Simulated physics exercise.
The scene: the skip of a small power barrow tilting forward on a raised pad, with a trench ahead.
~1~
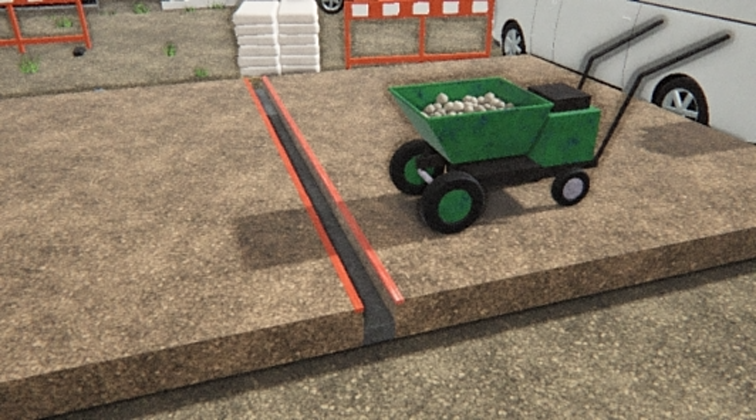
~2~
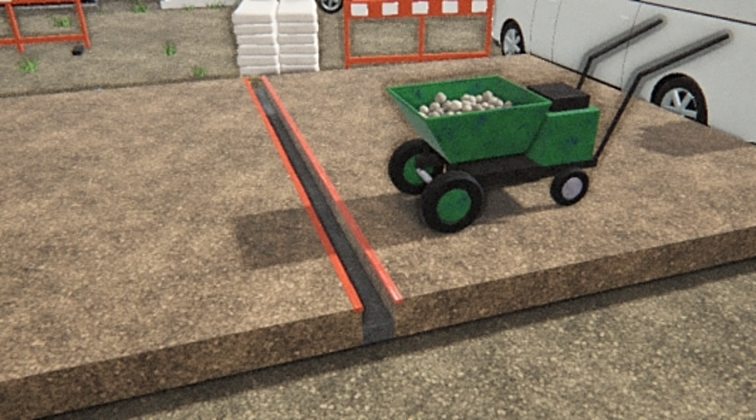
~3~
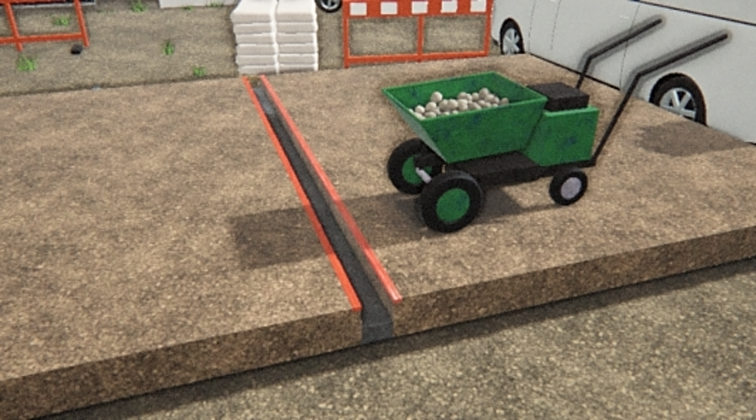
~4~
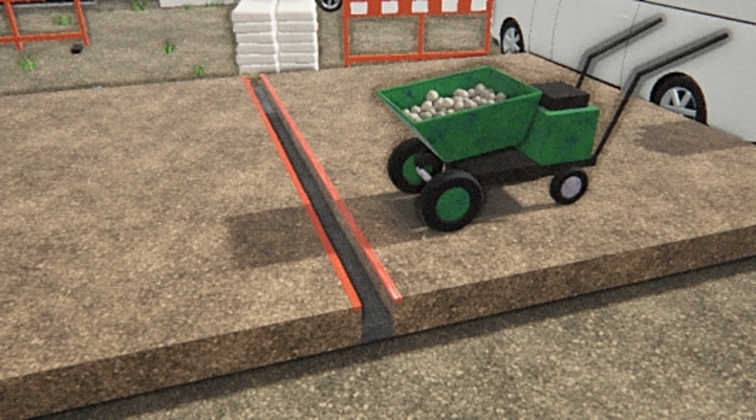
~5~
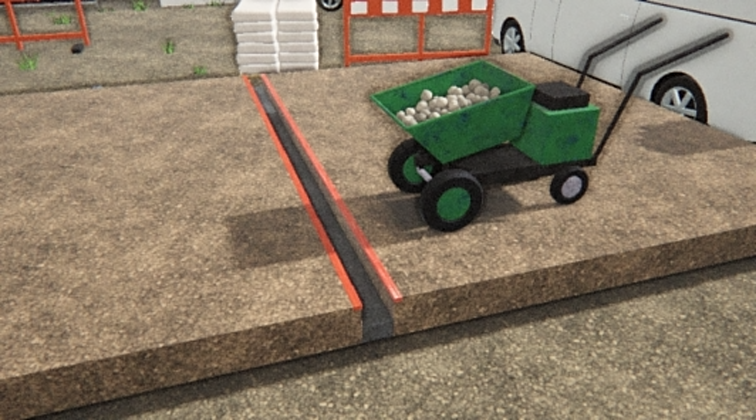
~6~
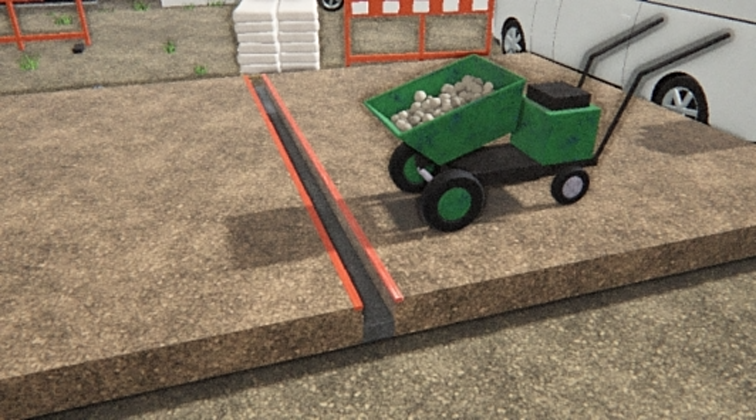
The green skip of a small barrow, loaded with pebbles, tilts gradually forward to the left.
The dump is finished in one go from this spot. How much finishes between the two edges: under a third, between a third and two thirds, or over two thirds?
The trench ends with from one third to two thirds of it.
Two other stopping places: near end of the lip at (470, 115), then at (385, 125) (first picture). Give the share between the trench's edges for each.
The first gives 40 %, the second 0 %.
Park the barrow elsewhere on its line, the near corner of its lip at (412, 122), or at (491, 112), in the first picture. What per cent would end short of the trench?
In turn 0 and 50 in a hundred.
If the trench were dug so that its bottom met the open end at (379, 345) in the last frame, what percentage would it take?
About 70 per cent.
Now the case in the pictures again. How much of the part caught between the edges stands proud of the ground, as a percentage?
About 35 per cent.
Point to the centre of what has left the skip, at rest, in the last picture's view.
Near (329, 223).
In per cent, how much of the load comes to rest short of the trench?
It comes to 0 per cent or so.
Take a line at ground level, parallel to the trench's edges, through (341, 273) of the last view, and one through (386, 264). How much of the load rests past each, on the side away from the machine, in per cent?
First some 30, then 90 per cent.
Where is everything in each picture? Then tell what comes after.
In the first frame, lip of the skip at (427, 120), level; top of the load at (469, 111), river pebbles; first edge of the trench at (380, 267); far edge at (342, 274), the trench under half as wide as the skip, and about as deep as wide.
In the second frame, lip of the skip at (425, 120), level; top of the load at (467, 110).
In the third frame, lip of the skip at (420, 122), tipped barely; top of the load at (477, 111).
In the fourth frame, lip of the skip at (414, 124), tipped a little; top of the load at (483, 104).
In the fifth frame, lip of the skip at (407, 129), tipped a little; top of the load at (478, 106).
In the sixth frame, lip of the skip at (399, 137), tipped clearly; top of the load at (472, 103); first edge of the trench at (379, 265); far edge at (342, 272).
Soon after the last picture, skip tipped steeply; all in the skip.
A little later, skip tipped steeply; nearly all in the skip; a small part in or heaped over the trench; a stray few beyond it.
Later still, skip tipped right over; about a quarter in the skip; about half in or heaped over the trench; about a third beyond it.
By the end, skip tipped right over; a small part in the skip; a stray few short of the trench; about half in or heaped over the trench; about a third beyond it.
